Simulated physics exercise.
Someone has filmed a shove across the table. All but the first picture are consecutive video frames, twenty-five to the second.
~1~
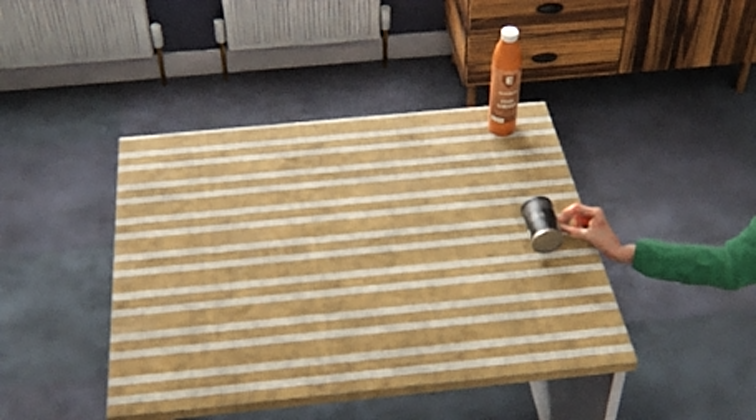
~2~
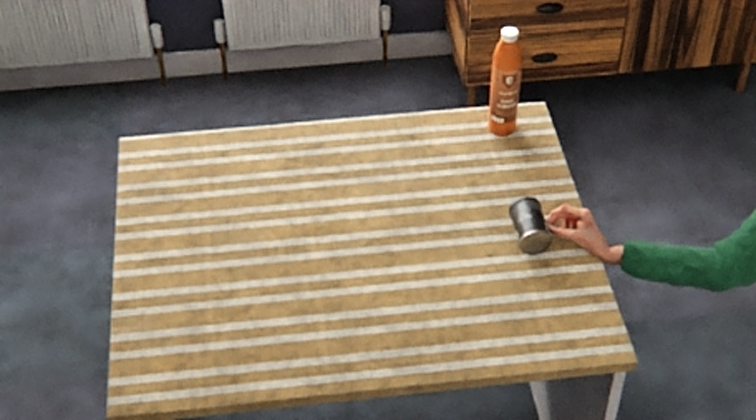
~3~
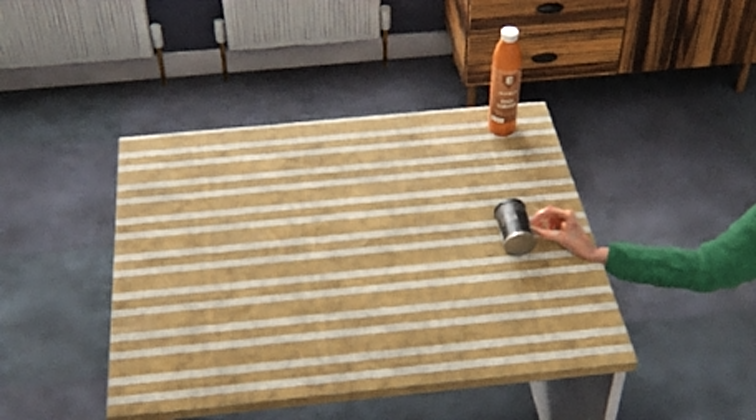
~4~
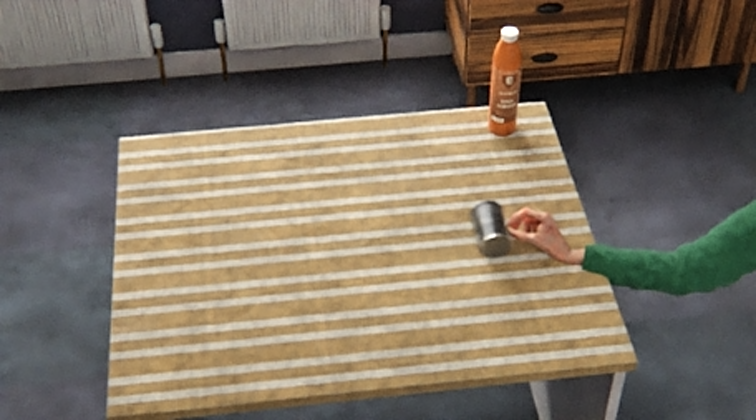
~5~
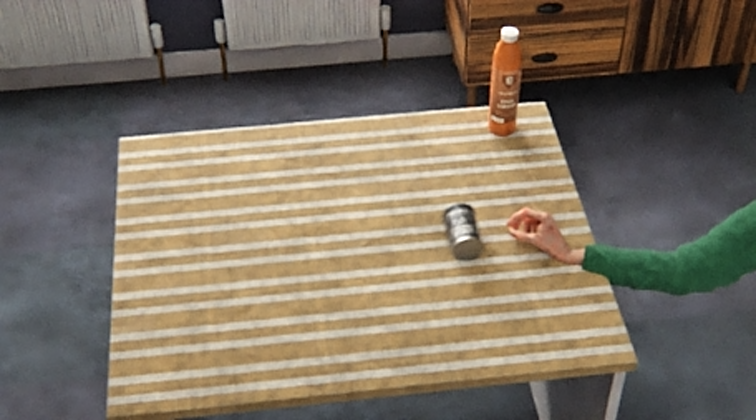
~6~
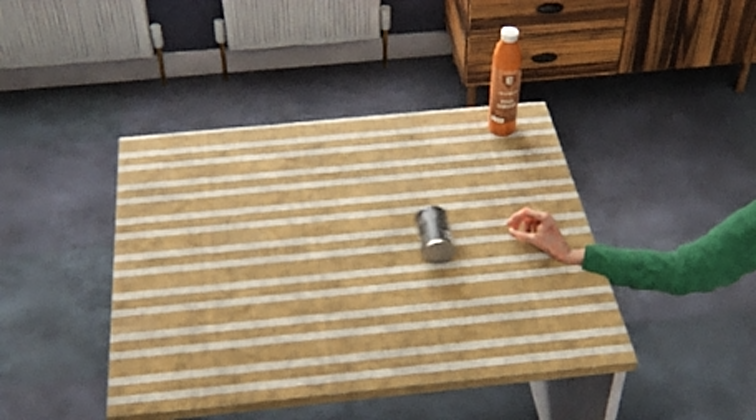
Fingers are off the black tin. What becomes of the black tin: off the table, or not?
The black tin goes over the edge.
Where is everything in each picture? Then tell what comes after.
The first frame shows under the hand; black tin (542, 225).
The second frame shows under the hand; black tin (530, 226).
The third frame shows under the hand; black tin (515, 227).
The fourth frame shows black tin (491, 229).
The fifth frame shows black tin (463, 232) displaced about its own width.
The sixth frame shows black tin (435, 235) displaced well along.
Then, 0.20 s past the last view, black tin displaced well along near (298, 248).
Then, 0.50 s past the last view, black tin now off the table.
Then, 0.90 s past the last view, things are still on the move.
Finally, off the table, black tin.
